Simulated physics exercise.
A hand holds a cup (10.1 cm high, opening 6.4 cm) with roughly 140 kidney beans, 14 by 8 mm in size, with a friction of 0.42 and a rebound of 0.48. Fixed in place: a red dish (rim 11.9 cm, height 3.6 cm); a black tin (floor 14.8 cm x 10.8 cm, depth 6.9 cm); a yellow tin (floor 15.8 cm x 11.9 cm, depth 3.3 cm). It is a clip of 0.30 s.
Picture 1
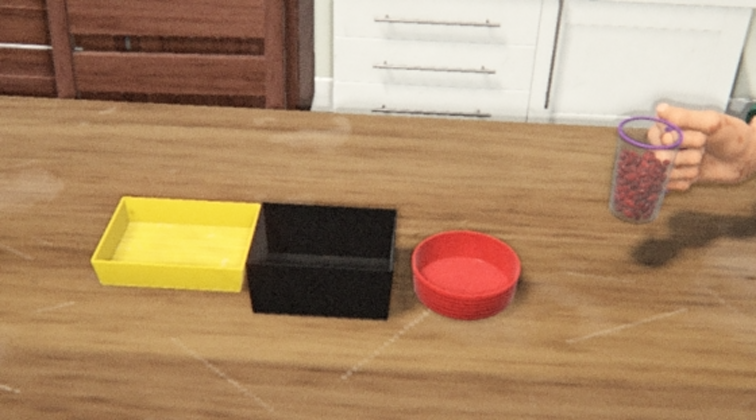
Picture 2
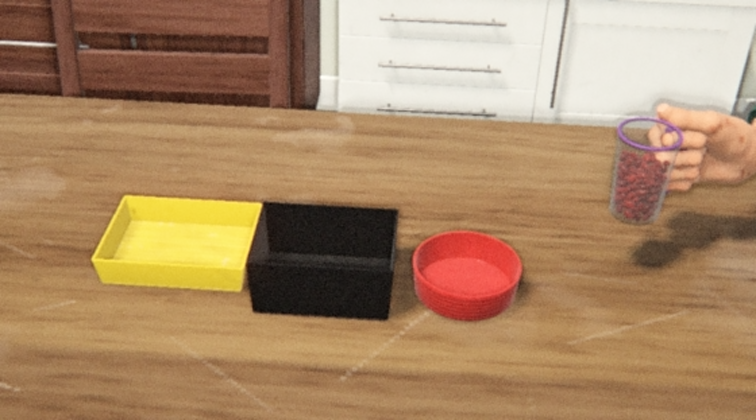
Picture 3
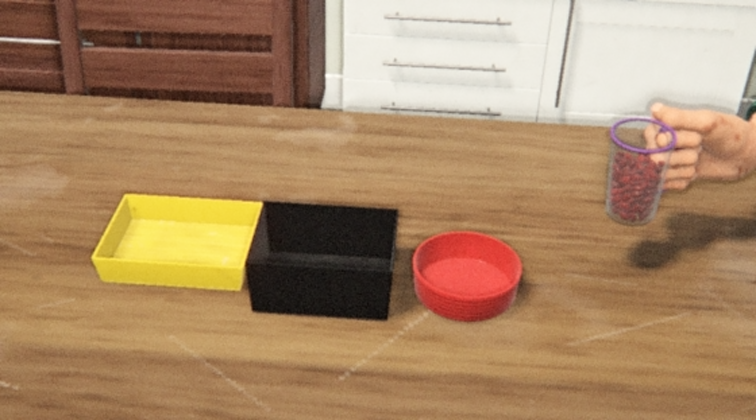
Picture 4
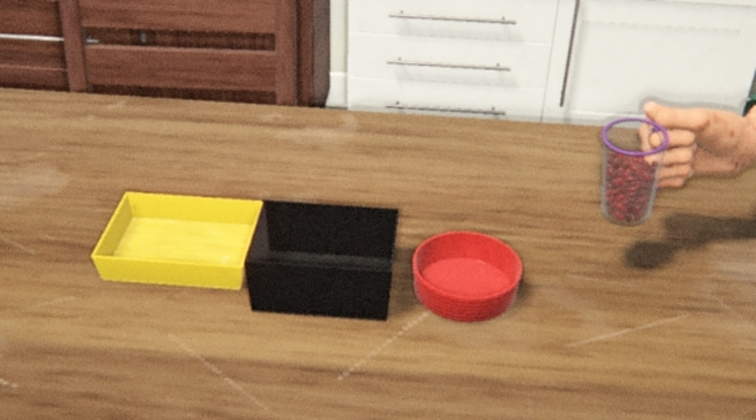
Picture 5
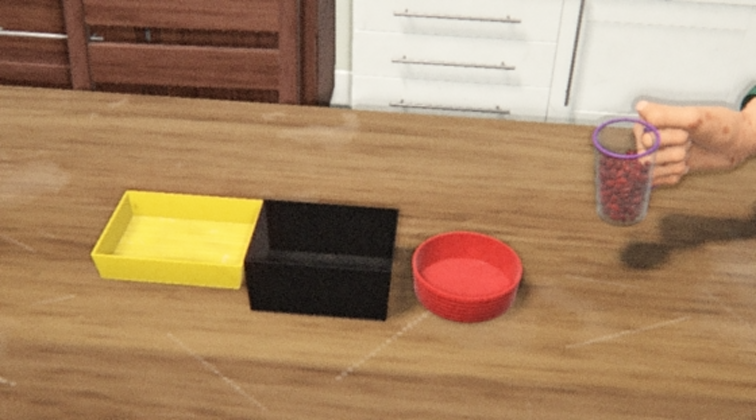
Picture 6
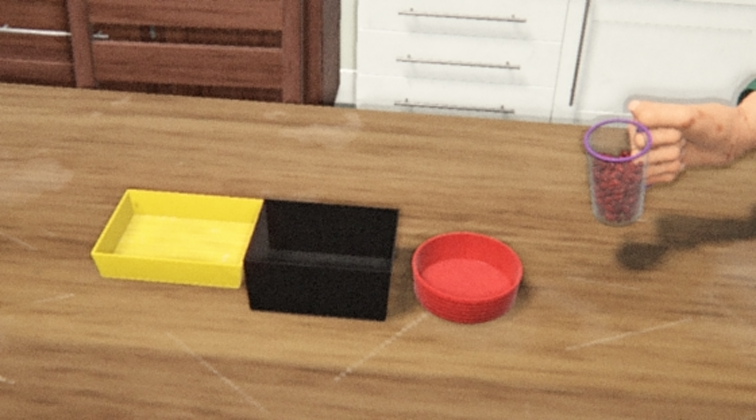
The clip shows a hand holding a clear cup of dark red beans on the right of a wooden surface, moving it slightly left while tilting it gently leftward; a yellow tin, black tin and red dish stay still.
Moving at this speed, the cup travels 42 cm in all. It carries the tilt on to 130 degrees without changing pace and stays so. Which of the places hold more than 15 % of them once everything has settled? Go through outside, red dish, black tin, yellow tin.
More than 15 %? Outside: No; red dish: No; black tin: Yes; yellow tin: No.
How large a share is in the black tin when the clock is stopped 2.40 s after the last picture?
Share at that moment: Near 100 per cent.
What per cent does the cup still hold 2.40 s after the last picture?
Roughly 0 per cent remains.
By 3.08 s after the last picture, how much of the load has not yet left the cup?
Around 0 in a hundred remain.
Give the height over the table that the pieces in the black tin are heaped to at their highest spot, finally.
The top of the heap ends about 2.5 cm up.
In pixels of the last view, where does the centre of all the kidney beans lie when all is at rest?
Look around (302, 280).
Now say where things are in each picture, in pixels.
In the first picture, cup at (645, 159); tilt 0 degrees; moved 0.0 cm; lip at (631, 141); top of the load at (623, 157); red dish at (466, 262); black tin at (325, 235); yellow tin at (180, 232).
In the second picture, cup at (644, 161); tilt 1 degrees; moved 0.2 cm; lip at (630, 142); top of the load at (631, 158).
In the third picture, cup at (638, 163); tilt 3 degrees; moved 0.9 cm; lip at (622, 145); top of the load at (625, 159).
In the fourth picture, cup at (631, 166); tilt 7 degrees; moved 1.7 cm; low side front left; lip at (613, 148); top of the load at (635, 159).
In the fifth picture, cup at (624, 168); tilt 10 degrees; moved 2.5 cm; low side front left; lip at (604, 151); top of the load at (628, 159).
In the sixth picture, cup at (618, 171); tilt 14 degrees; moved 3.3 cm; low side front left; lip at (595, 154); top of the load at (621, 160); red dish at (467, 265); black tin at (324, 234); yellow tin at (181, 226).
Then, 0.92 s after the last picture, tilt 67 degrees; cup 100 %; middle of all pieces near (510, 170).
Then, 1.69 s after the last picture, tilt 112 degrees; cup 85 %, black tin 15 %; middle of all pieces near (400, 180).
Then, 2.40 s after the last picture, tilt 130 degrees; black tin 100 %; middle of all pieces near (306, 277).
Then, 3.08 s after the last picture, tilt 130 degrees; black tin 100 %; middle of all pieces near (307, 277).
In the end, yellow tin 0 %, cup 0 %, outside 0 %, red dish 0 %, black tin 100 %.
